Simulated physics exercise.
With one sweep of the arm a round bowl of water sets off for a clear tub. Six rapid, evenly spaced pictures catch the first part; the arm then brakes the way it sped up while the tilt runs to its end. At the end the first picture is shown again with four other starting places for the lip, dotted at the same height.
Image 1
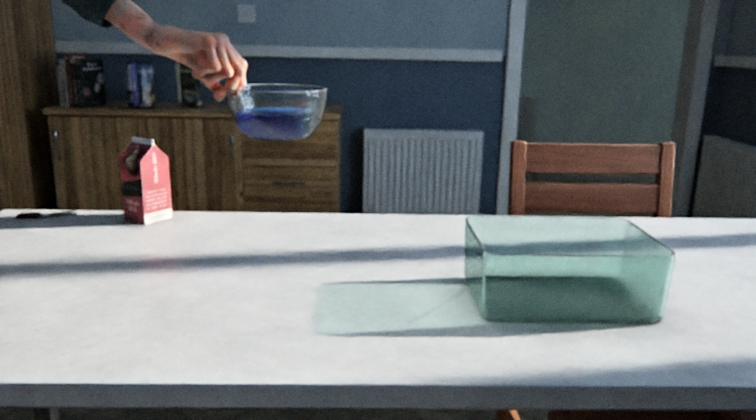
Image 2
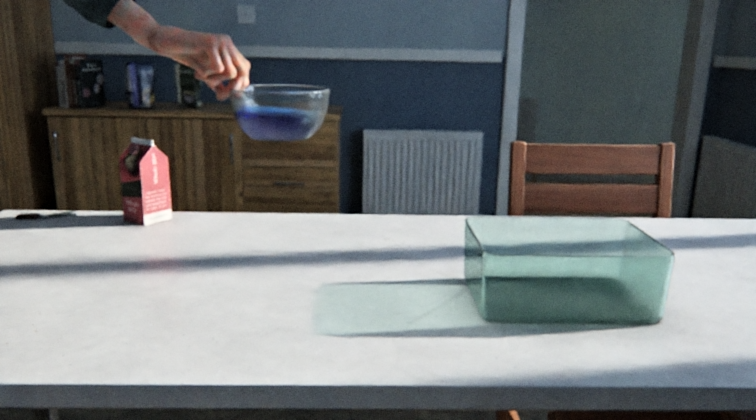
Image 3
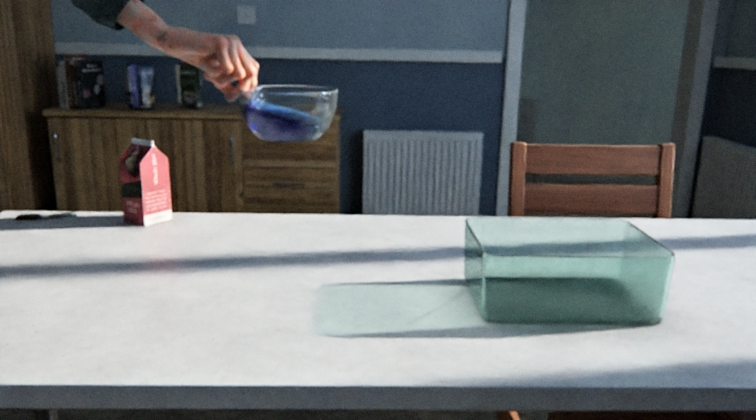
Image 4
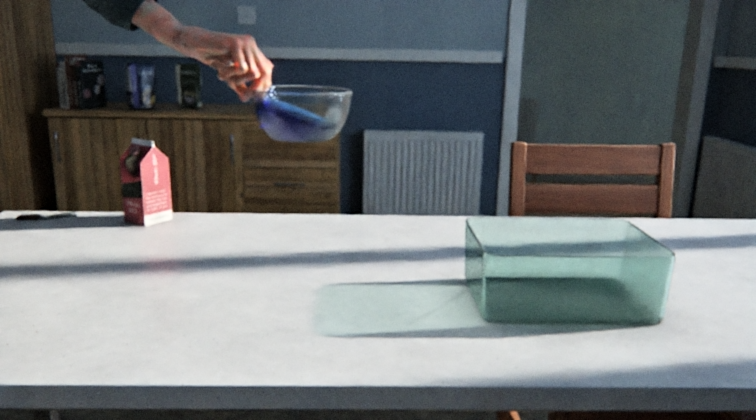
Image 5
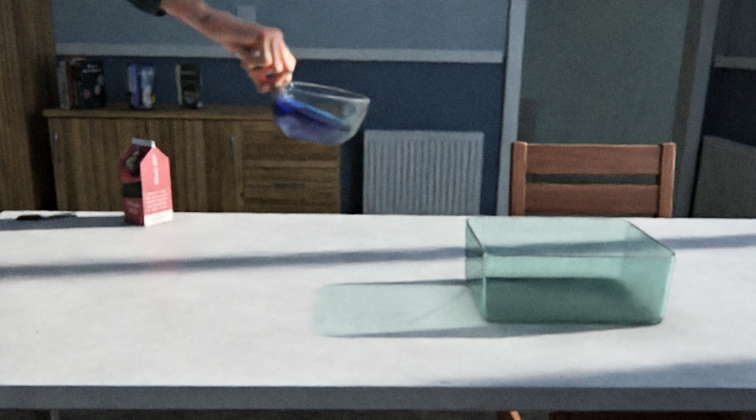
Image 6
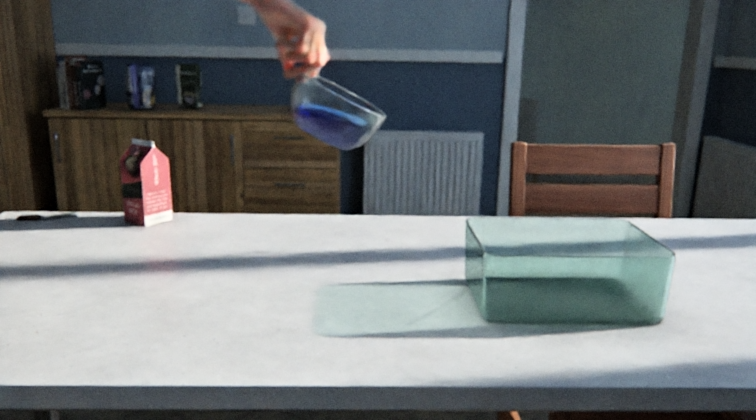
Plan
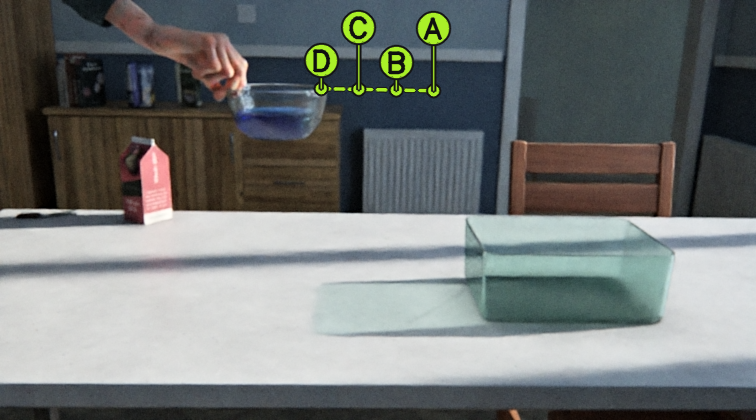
In a dim room with a wooden sideboard and a chair, a hand holds a clear round bowl of blue liquid above a white table with a red carton and a greenish clear tub. The hand carries the bowl a short way right, the liquid sloshing, then tilts it rightward.
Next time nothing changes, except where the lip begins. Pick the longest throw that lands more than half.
That is place C.
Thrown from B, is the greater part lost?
No, that is safe.
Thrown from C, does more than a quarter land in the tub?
Yes, it does.
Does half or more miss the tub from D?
Yes, that goes wrong.
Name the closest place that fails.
D it is.
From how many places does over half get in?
Three of them.
On the marked copy, A at (433, 90); B at (396, 90); C at (358, 89); D at (321, 88).
If A is chosen, about 83 % lands in the tub, 3 % falls short and 15 % goes beside or beyond.
If B is chosen, about 86 % lands in the tub, 3 % falls short and 11 % goes beside or beyond.
If C is chosen, about 67 % lands in the tub, 22 % falls short and 12 % goes beside or beyond.
If D is chosen, about 24 % lands in the tub, 74 % falls short.
